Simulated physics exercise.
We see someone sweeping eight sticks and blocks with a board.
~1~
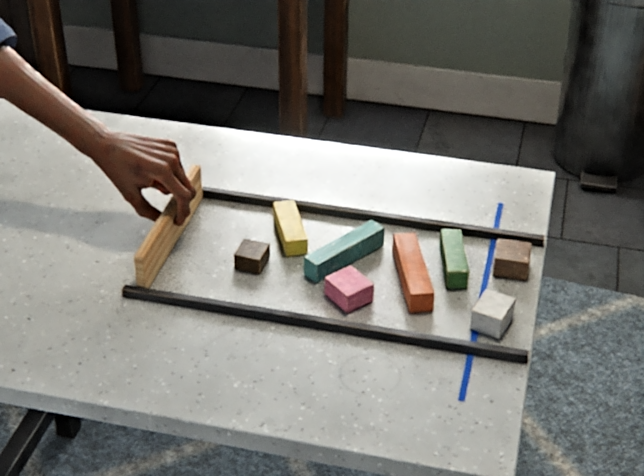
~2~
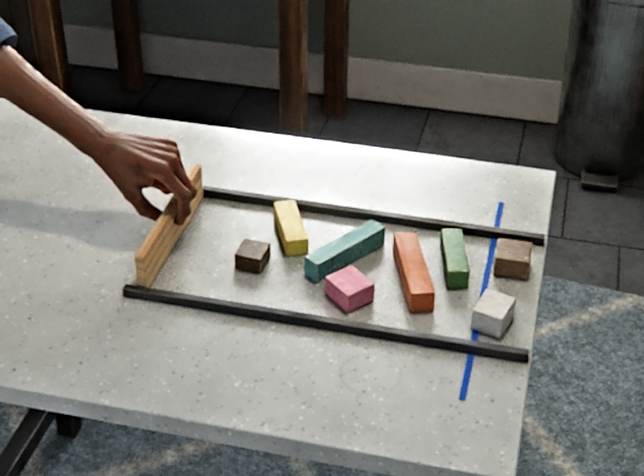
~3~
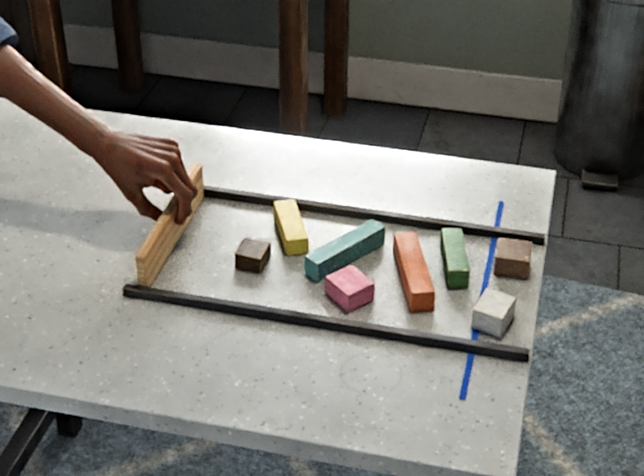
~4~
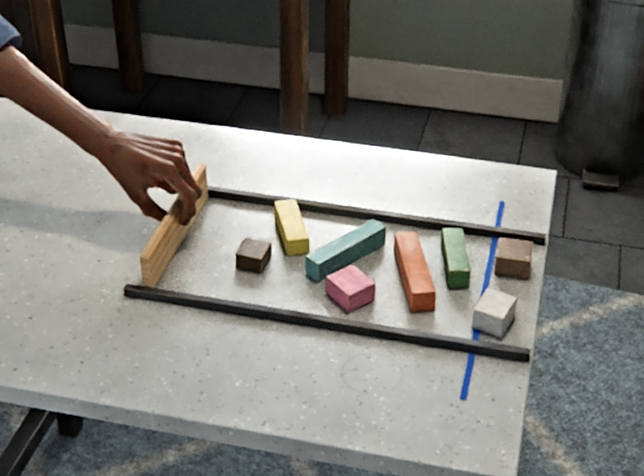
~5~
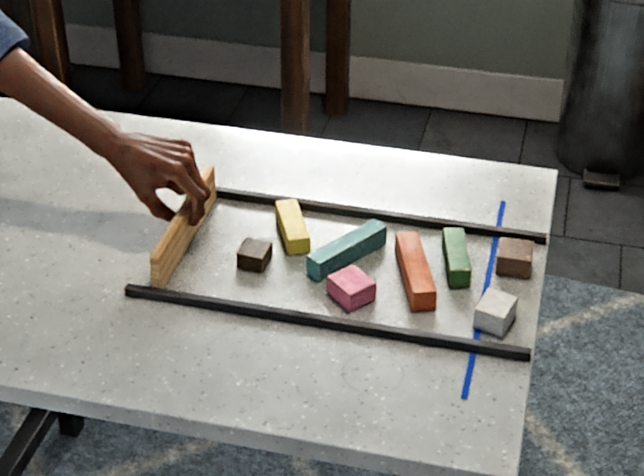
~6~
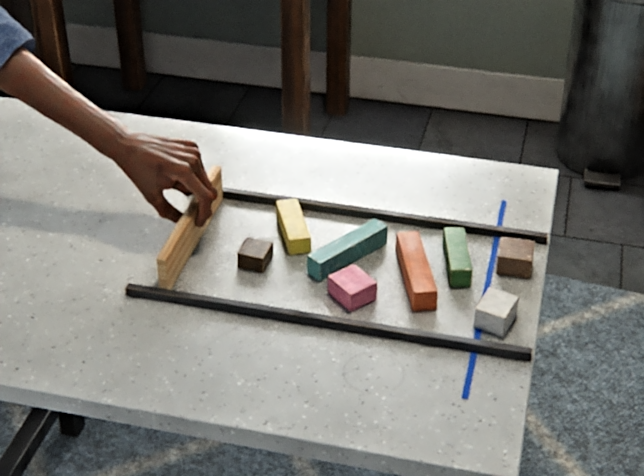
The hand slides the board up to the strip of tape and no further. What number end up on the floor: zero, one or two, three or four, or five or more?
The number that fall off is three or four.
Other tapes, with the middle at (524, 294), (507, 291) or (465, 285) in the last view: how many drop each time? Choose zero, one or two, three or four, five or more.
In that order: More than four; 5 or more; three to four.
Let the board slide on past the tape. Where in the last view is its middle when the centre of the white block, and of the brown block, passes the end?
Its middle is around (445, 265) and around (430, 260).
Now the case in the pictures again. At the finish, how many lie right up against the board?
3 of them.
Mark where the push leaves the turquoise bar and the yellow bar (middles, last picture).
The turquoise bar at (528, 272), the yellow bar at (504, 258).
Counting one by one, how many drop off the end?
The count is 4.
A little later, none off yet; brown block at rest near (515, 257); white block at rest near (496, 312); green bar at rest near (457, 257).
Next, none off yet; brown block shifted about its own width near (548, 261); white block shifted about its own width near (523, 316); green bar shifted about its own width near (520, 265).
When it is over, the number that fall off is three or four; down, orange bar, green bar, white block and brown block.
